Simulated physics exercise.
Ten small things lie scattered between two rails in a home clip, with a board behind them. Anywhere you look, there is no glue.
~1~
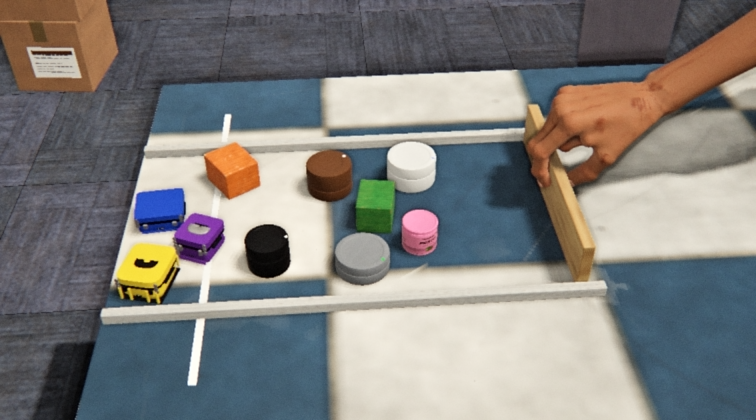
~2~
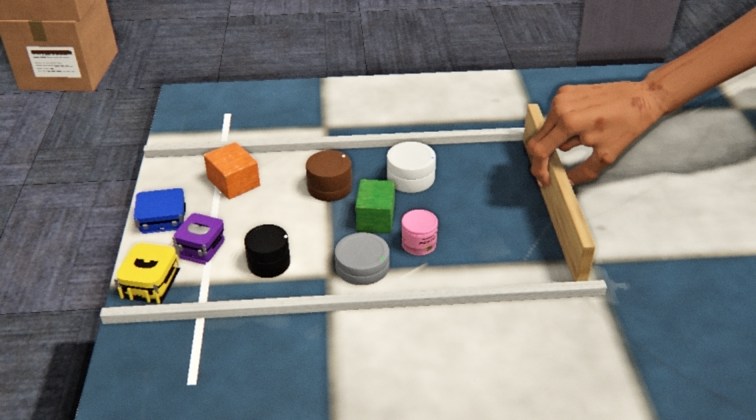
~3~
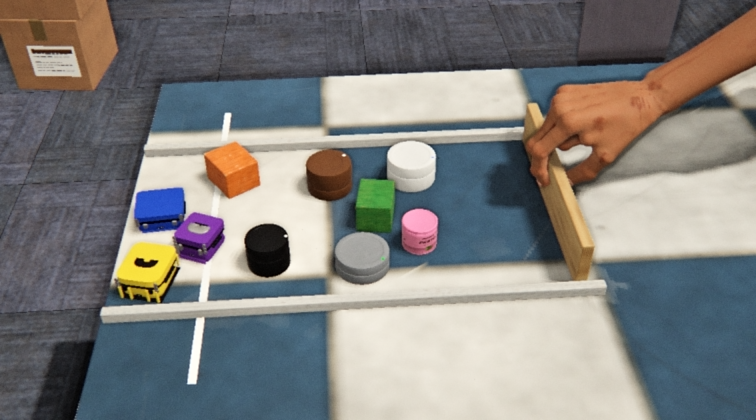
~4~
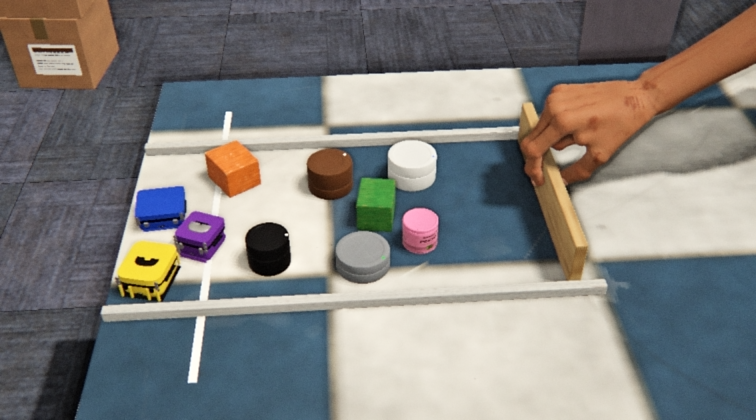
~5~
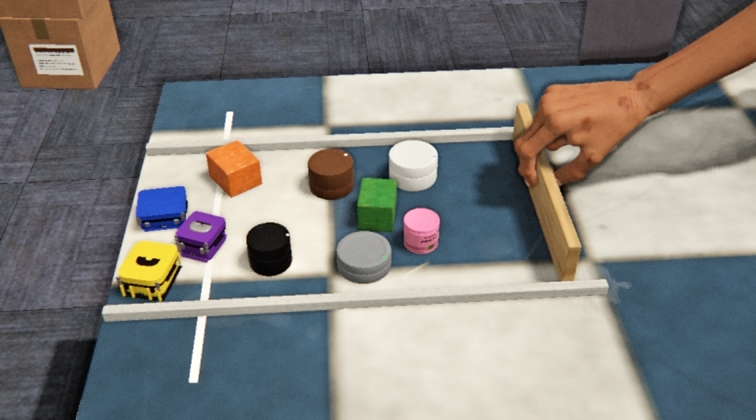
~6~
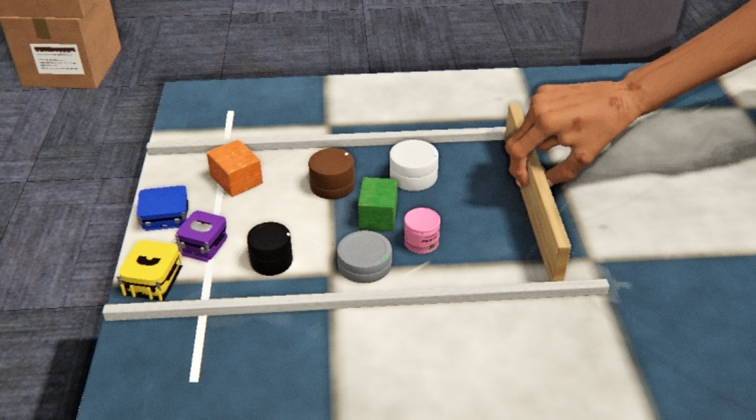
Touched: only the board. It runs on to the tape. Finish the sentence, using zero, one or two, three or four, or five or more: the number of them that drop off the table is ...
The number that drop off the table is one or two.
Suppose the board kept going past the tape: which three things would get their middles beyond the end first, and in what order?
Order, earliest first: Blue case, purple case, yellow case.
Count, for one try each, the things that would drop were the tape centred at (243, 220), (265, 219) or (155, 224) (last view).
In order, 0, 0 and 6.
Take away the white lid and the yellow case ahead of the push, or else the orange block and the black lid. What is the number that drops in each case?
0 in the first case and 1 in the second.
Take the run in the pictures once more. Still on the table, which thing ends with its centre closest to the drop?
The purple case.
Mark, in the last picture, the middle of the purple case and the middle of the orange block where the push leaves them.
(120, 236), and the other (161, 161).
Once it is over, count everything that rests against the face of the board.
4 in contact.
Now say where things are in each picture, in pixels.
Blue case (161, 212); yellow case (149, 273); purple case (201, 240); board (555, 187); tape (213, 224), in the first frame.
Yellow case (149, 273); brown lid (329, 176), in the second frame.
Purple case (201, 238); grey lid (362, 258), in the third frame.
Blue case (162, 210); white lid (412, 165), in the fourth frame.
Yellow case (151, 271); board (542, 186), in the fifth frame.
Blue case (164, 209); yellow case (151, 271); purple case (203, 237); board (533, 187); tape (216, 221), in the sixth frame.
Soon after, none off yet; blue case at rest near (164, 209); yellow case at rest near (151, 271); purple case at rest near (203, 237).
In the end, the number that fall off is one or two; gone, blue case.
